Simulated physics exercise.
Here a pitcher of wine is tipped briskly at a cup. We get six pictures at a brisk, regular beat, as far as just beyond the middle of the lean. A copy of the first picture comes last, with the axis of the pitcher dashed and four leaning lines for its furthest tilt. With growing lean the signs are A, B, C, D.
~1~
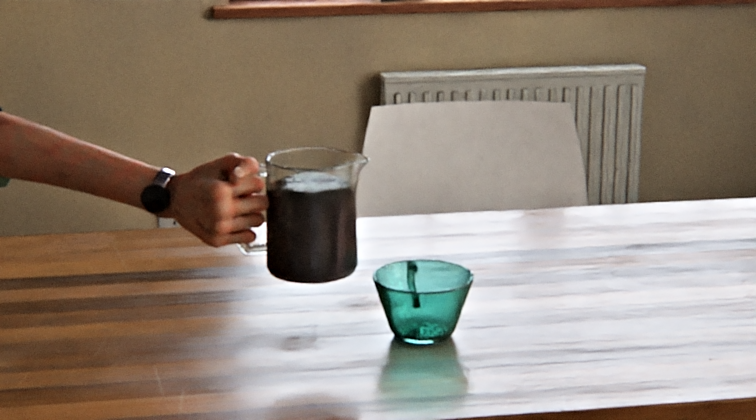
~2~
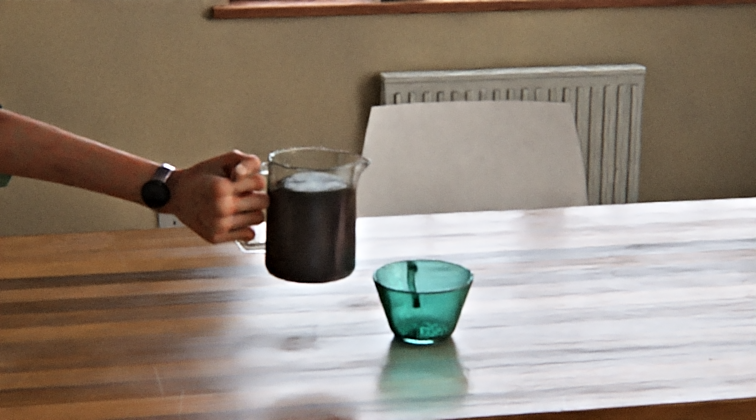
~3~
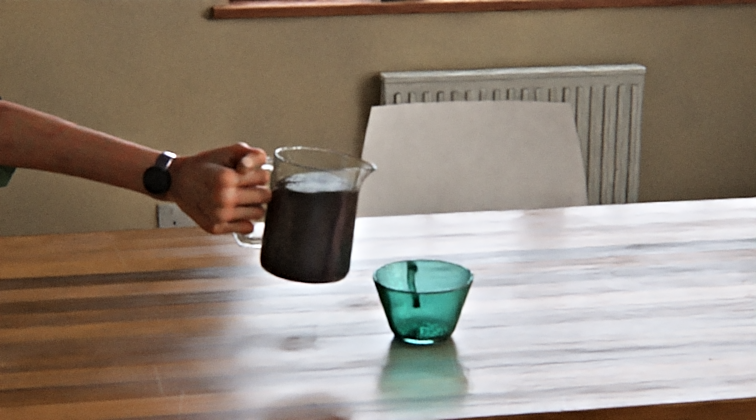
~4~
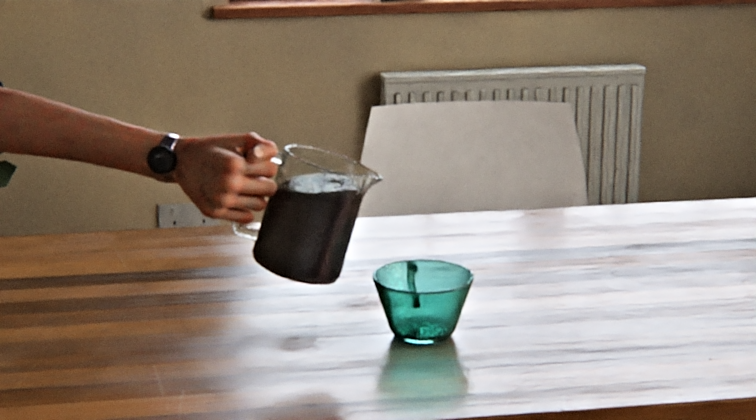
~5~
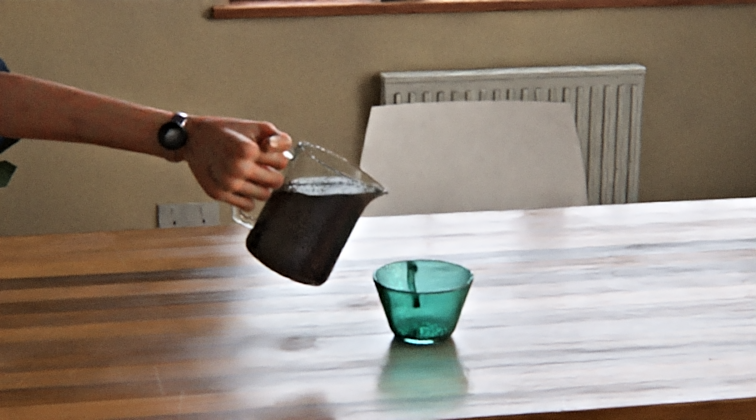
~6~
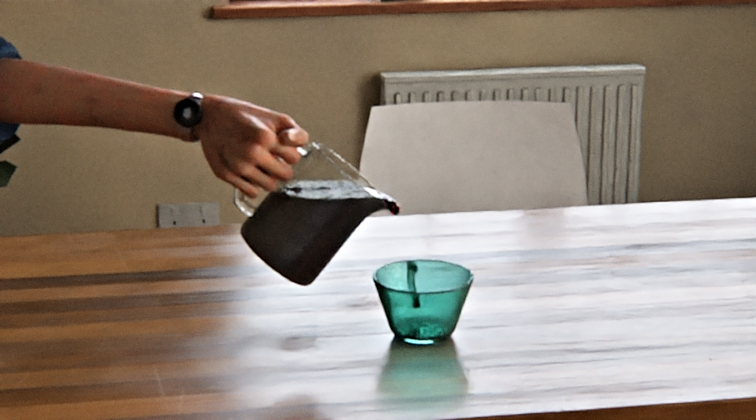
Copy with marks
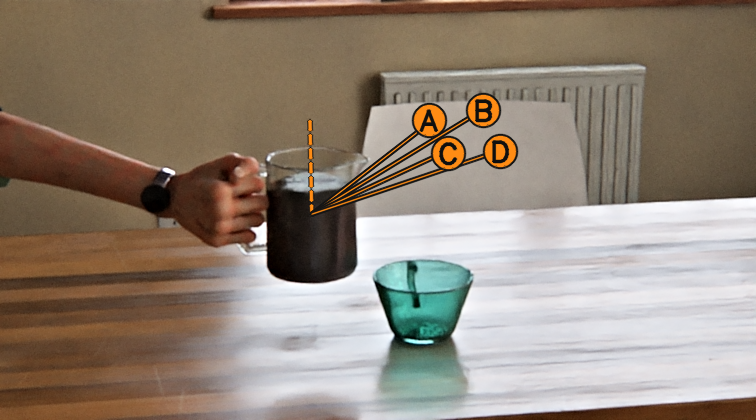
The video shows a hand holding a glass pitcher of dark liquid above a wooden table, beside a green glass cup. The hand tilts the pitcher steadily to the right until the dark liquid reaches over its lip.
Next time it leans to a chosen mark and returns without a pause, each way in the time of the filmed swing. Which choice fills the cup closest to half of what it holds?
Use tilt B.
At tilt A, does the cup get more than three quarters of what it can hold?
No, it does not.
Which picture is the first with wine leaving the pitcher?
Picture 6.
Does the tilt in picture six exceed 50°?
No, it does not.
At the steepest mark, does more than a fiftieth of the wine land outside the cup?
Yes, it does.
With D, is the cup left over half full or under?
Over half.
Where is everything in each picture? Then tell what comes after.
In the first frame, upright, lip at (367, 159); rim of the cup round (423, 275); nothing has left yet.
In the second frame, tipped about 2°, lip at (369, 161); nothing has left yet.
In the third frame, tipped about 8°, lip at (375, 167); nothing has left yet.
In the fourth frame, tipped about 17°, lip at (381, 177); nothing has left yet.
In the fifth frame, tipped about 29°, lip at (386, 191); nothing has left yet.
In the sixth frame, tipped about 41°, lip at (389, 207); wine is over the lip, down to (393, 211).
In orange, A at (416, 132); B at (468, 118); C at (432, 158); D at (484, 155).
For tilt A, the cup ends with about 33 % of what it can hold.
For tilt B, the cup ends with about 49 % of what it can hold.
For tilt C, the cup ends with about 65 % of what it can hold; 5 % of the wine is spilt.
For tilt D, the cup ends with about 79 % of what it can hold; 9 % of the wine is spilt.
